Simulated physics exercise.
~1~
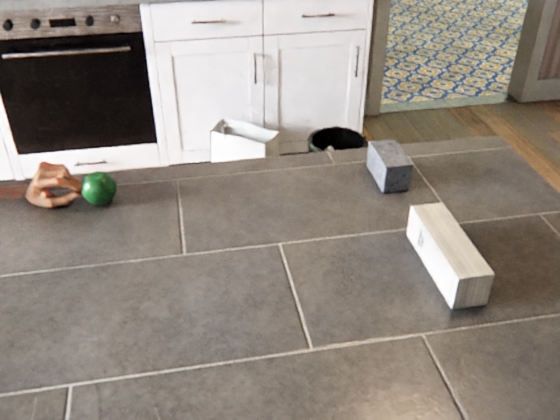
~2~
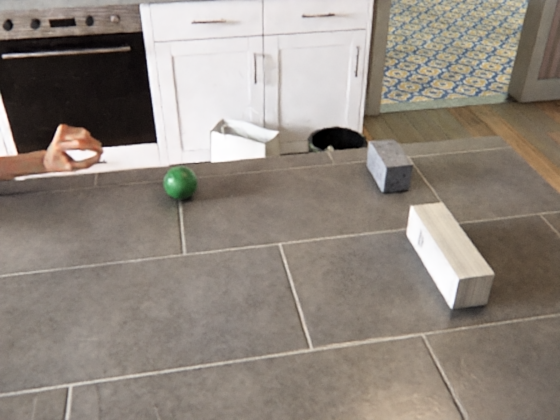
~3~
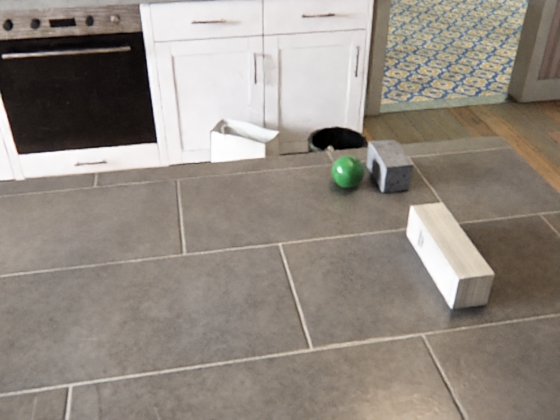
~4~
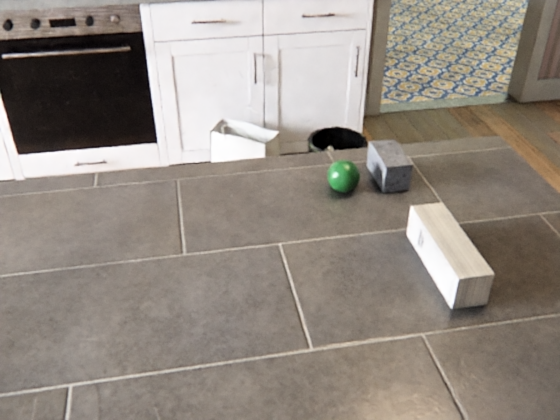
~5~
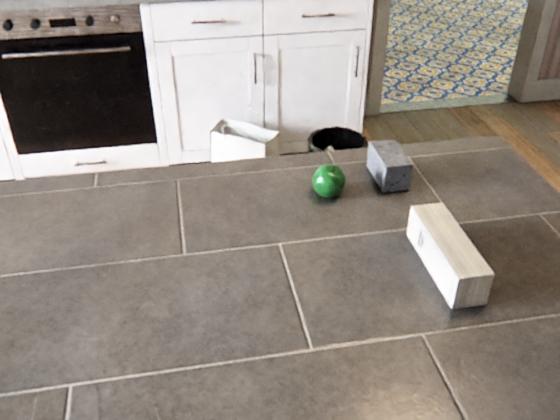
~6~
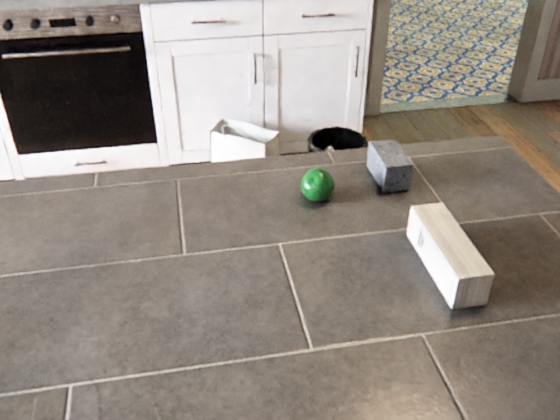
We see a green apple beside a hand on a grey tiled surface, with a grey brick and a whitish block to the right. The hand lets go and withdraws as the apple rolls right to the brick, then rolls back a little to the left, ending short of it.
